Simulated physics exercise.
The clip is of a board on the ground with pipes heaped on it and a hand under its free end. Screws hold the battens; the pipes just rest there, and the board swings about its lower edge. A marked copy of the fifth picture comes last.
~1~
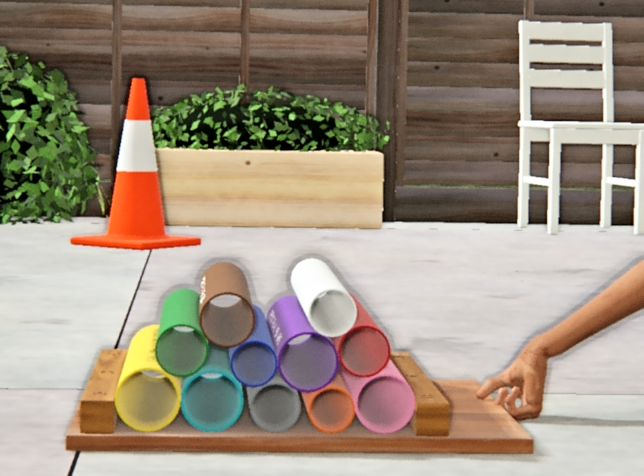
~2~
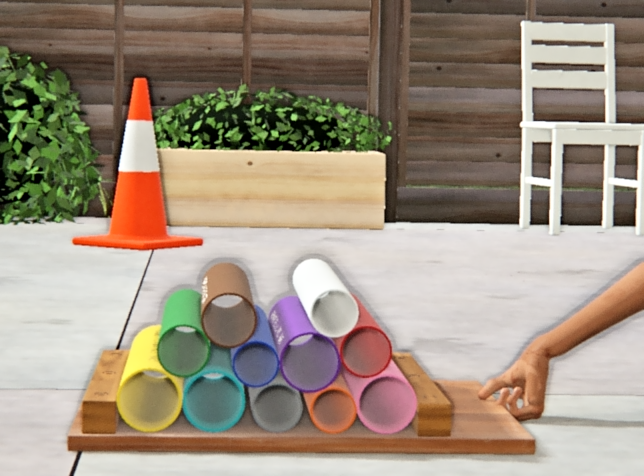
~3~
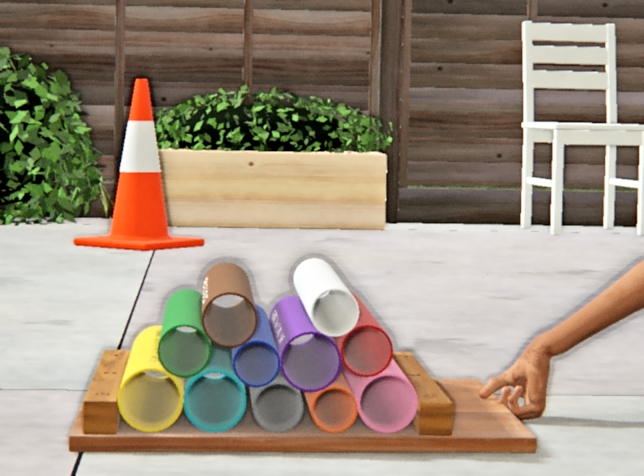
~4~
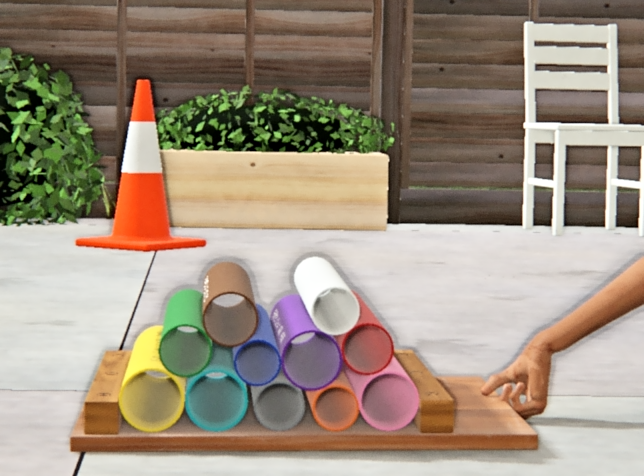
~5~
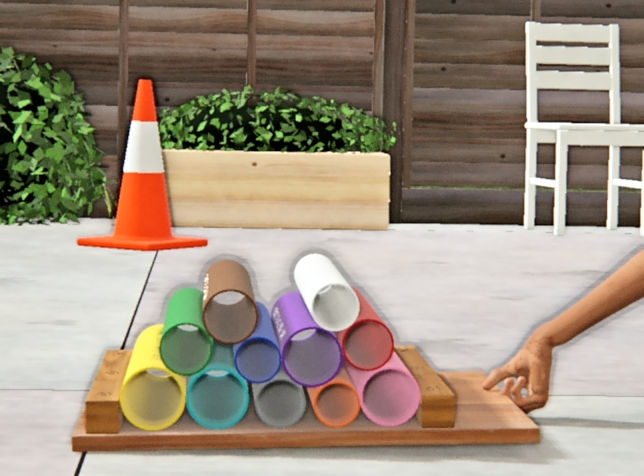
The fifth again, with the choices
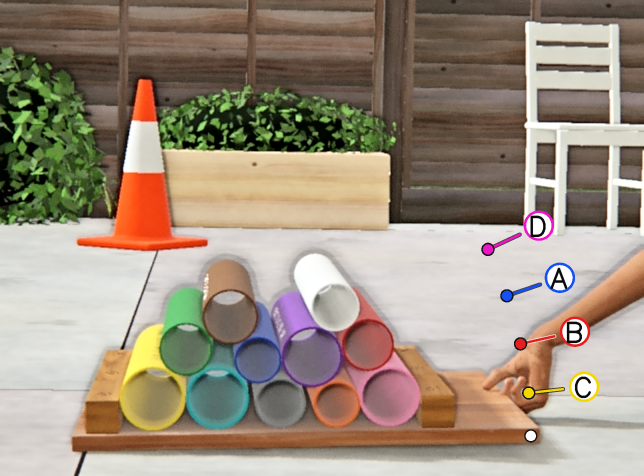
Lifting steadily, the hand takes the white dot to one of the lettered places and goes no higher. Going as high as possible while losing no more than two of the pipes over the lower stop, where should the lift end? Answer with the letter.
The last mark within the limit is A.
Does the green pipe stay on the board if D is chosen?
The green pipe: No.
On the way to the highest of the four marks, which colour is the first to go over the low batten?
It is the green one.
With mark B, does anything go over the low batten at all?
No, at B.
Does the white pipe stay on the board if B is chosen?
The white pipe: Yes.
On the marked copy, A at (507, 296); B at (521, 344); C at (528, 393); D at (488, 250); the white dot at (530, 436).
With A. Early on, board at 15°.
Further on, board at 20°.
At the end, board at 20°, two over the low batten (green, brown).
As for the rest, B none over the low batten; C none over the low batten; D five over the low batten.
